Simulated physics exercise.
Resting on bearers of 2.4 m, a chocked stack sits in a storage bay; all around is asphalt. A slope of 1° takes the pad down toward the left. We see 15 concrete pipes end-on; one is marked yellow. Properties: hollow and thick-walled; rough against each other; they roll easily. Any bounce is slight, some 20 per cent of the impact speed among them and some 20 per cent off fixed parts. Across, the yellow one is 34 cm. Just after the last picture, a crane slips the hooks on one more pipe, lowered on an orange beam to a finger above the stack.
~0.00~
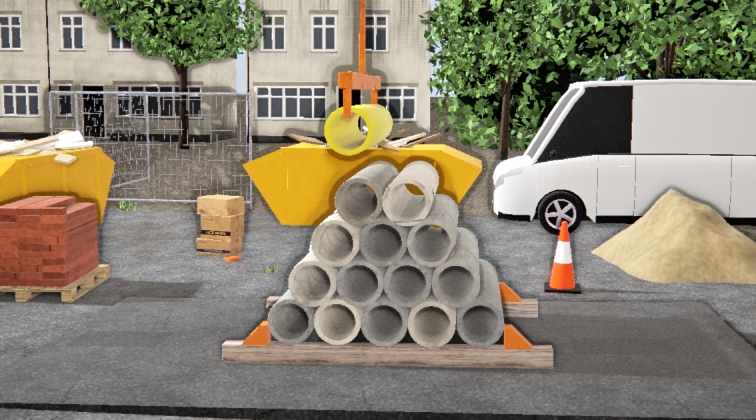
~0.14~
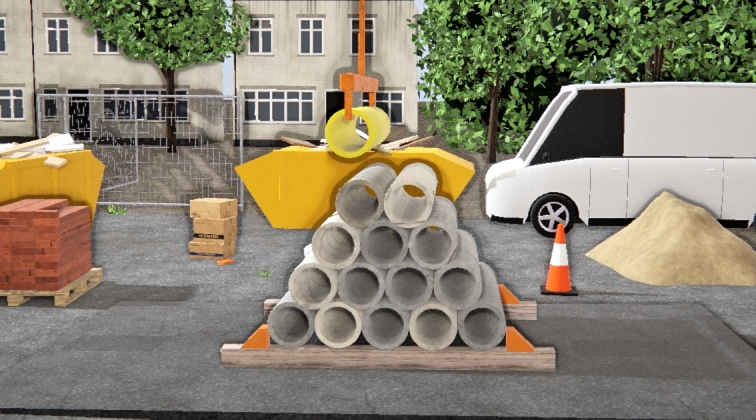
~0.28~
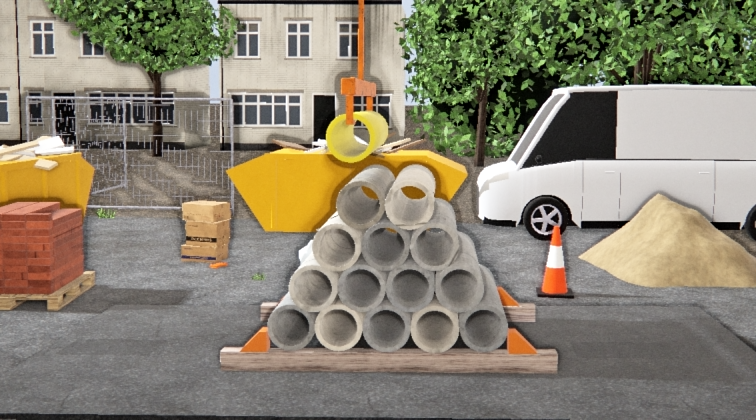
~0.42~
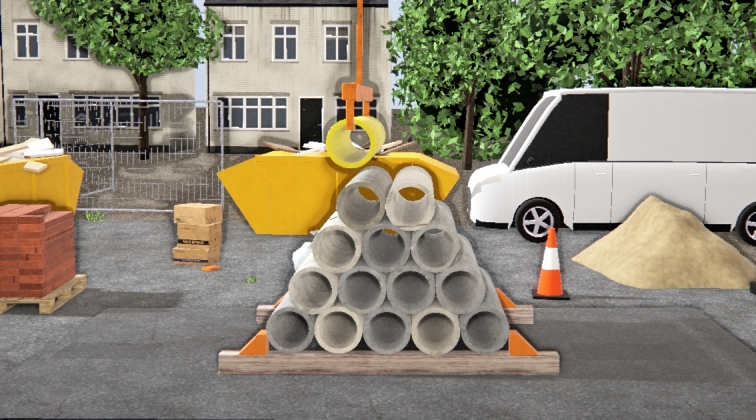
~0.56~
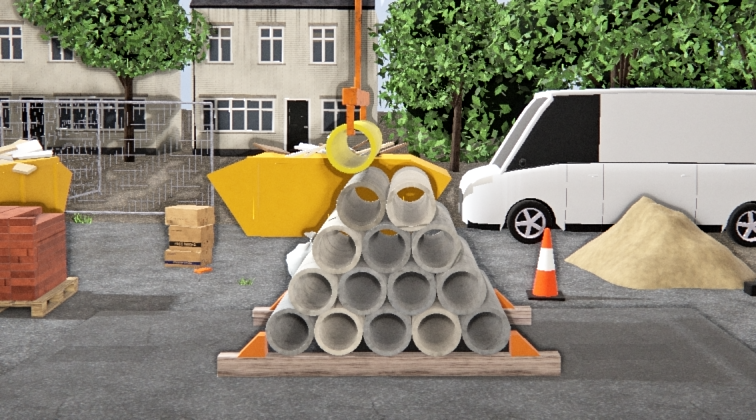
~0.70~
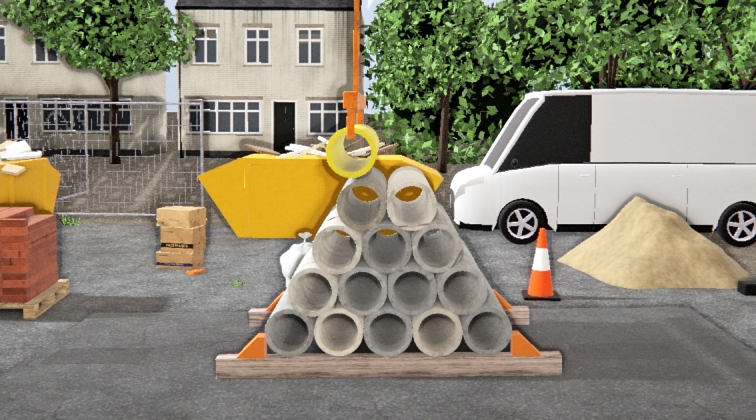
A stack of concrete pipes sits still while a hanging yellow pipe lowers slightly above it.
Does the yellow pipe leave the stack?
Yes.
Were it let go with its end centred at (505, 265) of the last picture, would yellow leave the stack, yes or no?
In that case yellow gets away.
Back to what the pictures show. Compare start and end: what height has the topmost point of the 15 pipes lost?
Some 50 centimetres.
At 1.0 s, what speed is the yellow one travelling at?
0.4 m/s, roughly.
By 1.0 s, yellow is up on others, 60 cm inside the left chock, rolling left; 0 past a chock so far.
By 1.4 s, yellow is in the air, 30 cm inside the left chock, rolling left; 0 past a chock so far.
By 1.8 s, yellow is beyond the left chock, rolling left; 1 past a chock so far.
Finally (2.5 s), yellow is beyond the left chock; 1 past a chock so far.
